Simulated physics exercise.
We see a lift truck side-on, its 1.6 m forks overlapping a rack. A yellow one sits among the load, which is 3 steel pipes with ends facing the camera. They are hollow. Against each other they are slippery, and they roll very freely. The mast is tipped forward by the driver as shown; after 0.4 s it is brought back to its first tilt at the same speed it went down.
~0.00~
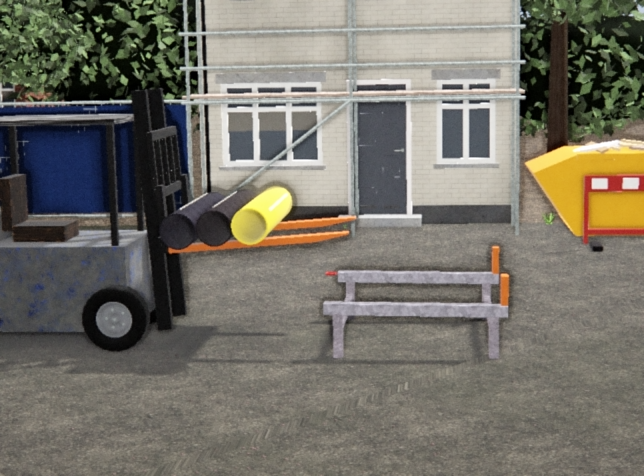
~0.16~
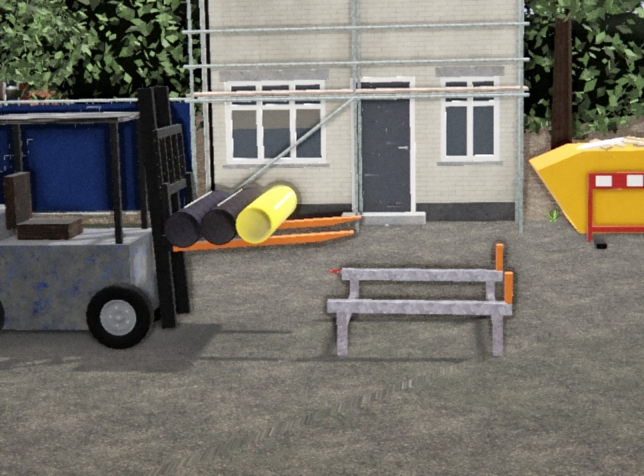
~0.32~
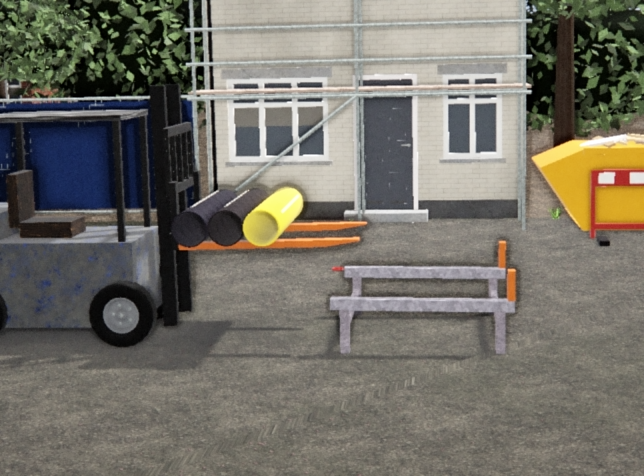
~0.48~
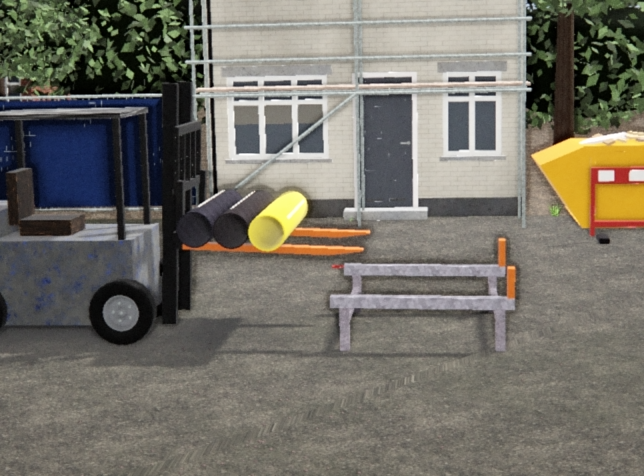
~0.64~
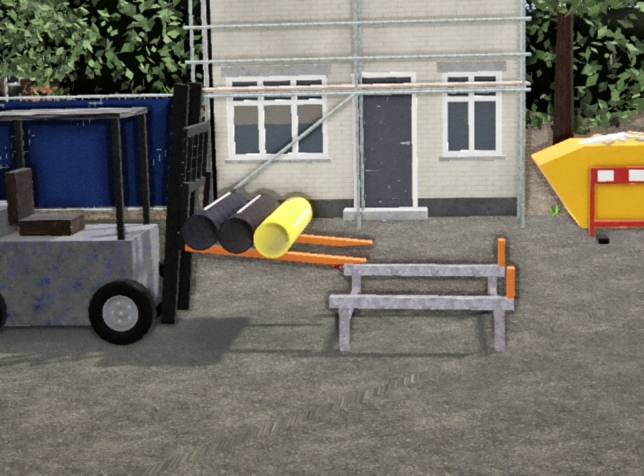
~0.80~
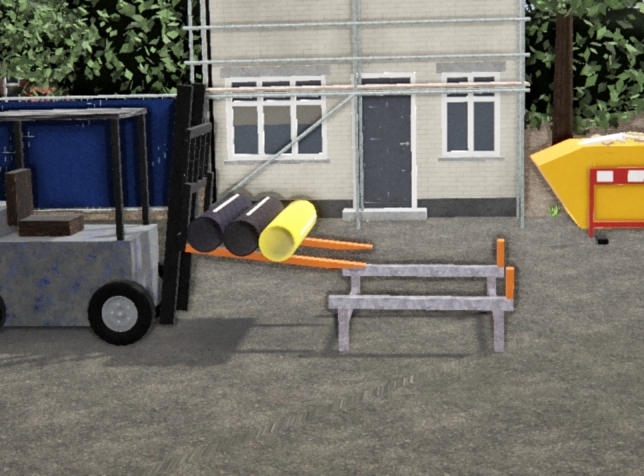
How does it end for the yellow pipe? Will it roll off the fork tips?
Yellow pipe: Comes off.
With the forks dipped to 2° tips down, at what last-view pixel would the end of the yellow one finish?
Near pixel (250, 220).
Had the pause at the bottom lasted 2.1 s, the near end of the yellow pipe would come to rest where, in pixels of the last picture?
I'd put it somewhere around (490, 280).
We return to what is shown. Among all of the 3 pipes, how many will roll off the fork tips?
The answer is 2.
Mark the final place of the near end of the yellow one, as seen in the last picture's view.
It ends up close to (487, 281).
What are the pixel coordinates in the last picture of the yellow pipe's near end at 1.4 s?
(312, 240), more or less.
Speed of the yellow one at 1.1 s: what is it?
It's travelling at about 0.5 m/s.
After 1.1 s, yellow is on the forks, 65 cm from the tips, rolling right; 0 off the forks so far.
After 1.4 s, yellow is on the forks, 45 cm from the tips, rolling right; 0 off the forks so far.
After 1.7 s, yellow is on the forks, 15 cm from the tips, rolling right; 0 off the forks so far.
After 2.1 s, yellow is on the rack, 130 cm from the rack's far end, rolling right; 1 off the forks so far.
At rest (6.5 s), yellow is on the rack, 20 cm from the rack's far end; 2 off the forks so far.
